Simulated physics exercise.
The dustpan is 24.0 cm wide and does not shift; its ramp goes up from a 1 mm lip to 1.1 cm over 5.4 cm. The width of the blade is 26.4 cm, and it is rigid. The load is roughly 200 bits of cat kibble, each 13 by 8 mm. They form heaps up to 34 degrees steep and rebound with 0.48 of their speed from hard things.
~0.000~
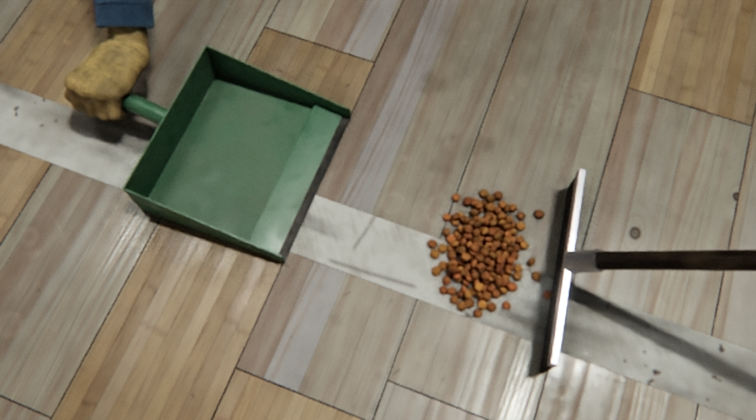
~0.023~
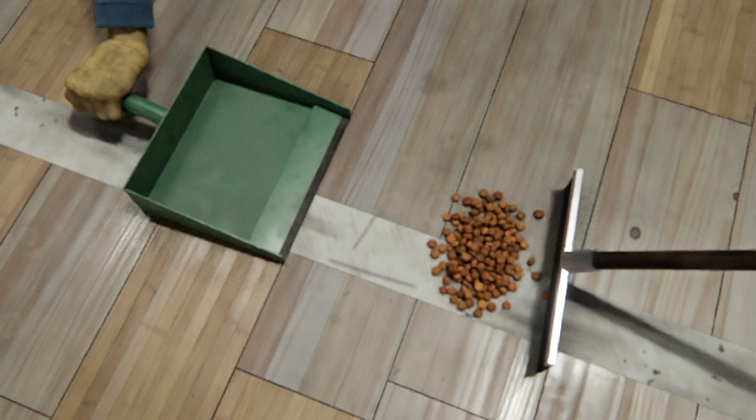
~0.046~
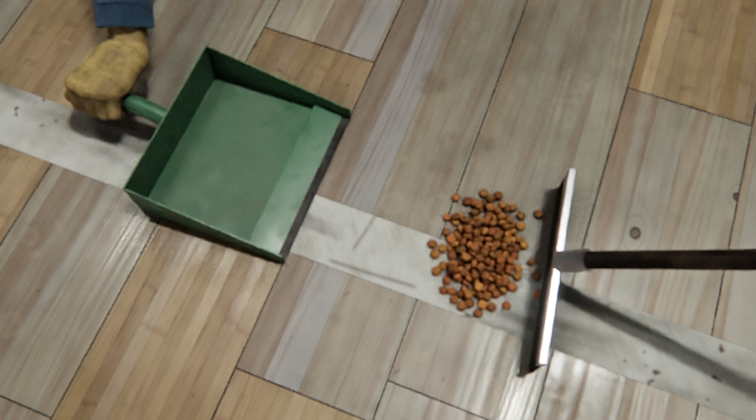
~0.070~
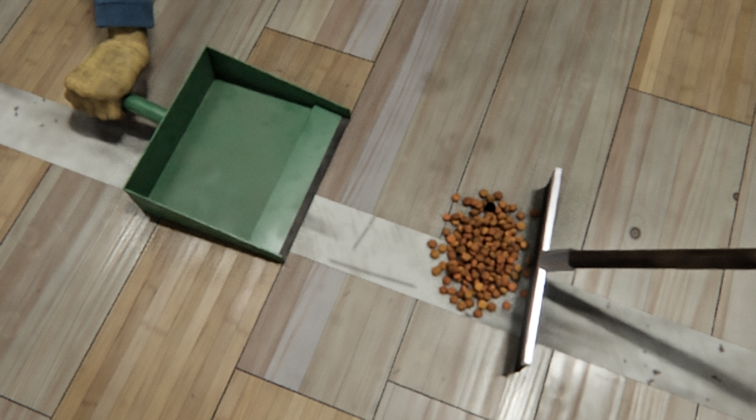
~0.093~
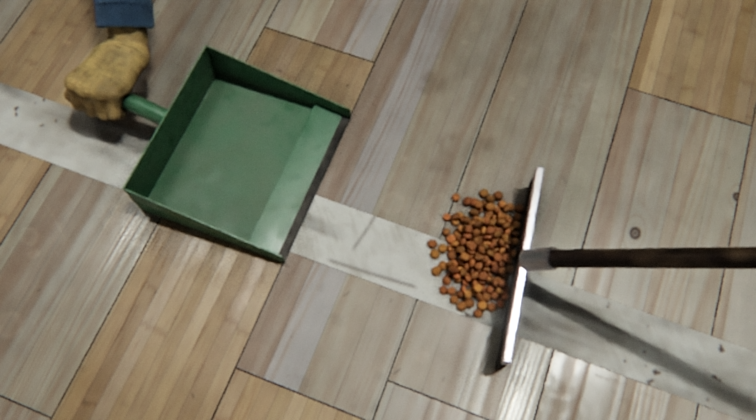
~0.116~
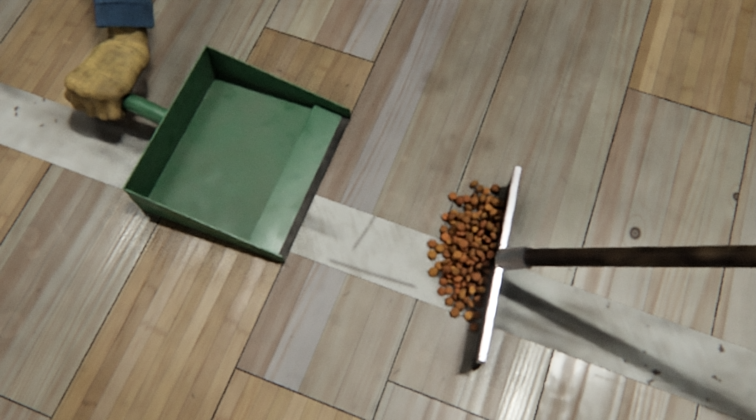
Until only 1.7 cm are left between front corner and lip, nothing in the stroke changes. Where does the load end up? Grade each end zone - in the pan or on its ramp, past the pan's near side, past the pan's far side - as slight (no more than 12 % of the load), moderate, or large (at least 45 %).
Pan - large. Near side - moderate. Far side - slight.
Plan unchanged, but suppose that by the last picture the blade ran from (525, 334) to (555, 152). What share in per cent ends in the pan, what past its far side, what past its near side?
That ends as pan 10, far 15, and near 0.
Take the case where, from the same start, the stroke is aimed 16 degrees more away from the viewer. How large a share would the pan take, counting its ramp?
I'd expect close to 65 percent.
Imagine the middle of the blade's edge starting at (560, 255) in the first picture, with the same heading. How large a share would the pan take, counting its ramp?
Around 55 %.
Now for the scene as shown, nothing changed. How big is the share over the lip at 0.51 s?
I'd put it near 55 per cent at that point.
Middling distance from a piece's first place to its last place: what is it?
Roughly 32 centimetres.
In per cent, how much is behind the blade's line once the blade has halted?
I'd put it near 5 in a hundred.
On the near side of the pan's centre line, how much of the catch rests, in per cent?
About 80 percent of it.
Then, at 0.22 s, middle of the blade 14 cm from the lip; 0 % over the lip, far side 0 %, near side 10 %.
Then, at 0.30 s, middle of the blade 5 cm from the lip; 5 % over the lip, far side 0 %, near side 20 %.
Then, at 0.51 s, middle of the blade 3 cm from the lip; 55 % over the lip, far side 0 %, near side 25 %.
At rest (1.2 s), pan 55 %, near side 25 %, far side 0 %, in front of the lip or behind the blade 20 %.
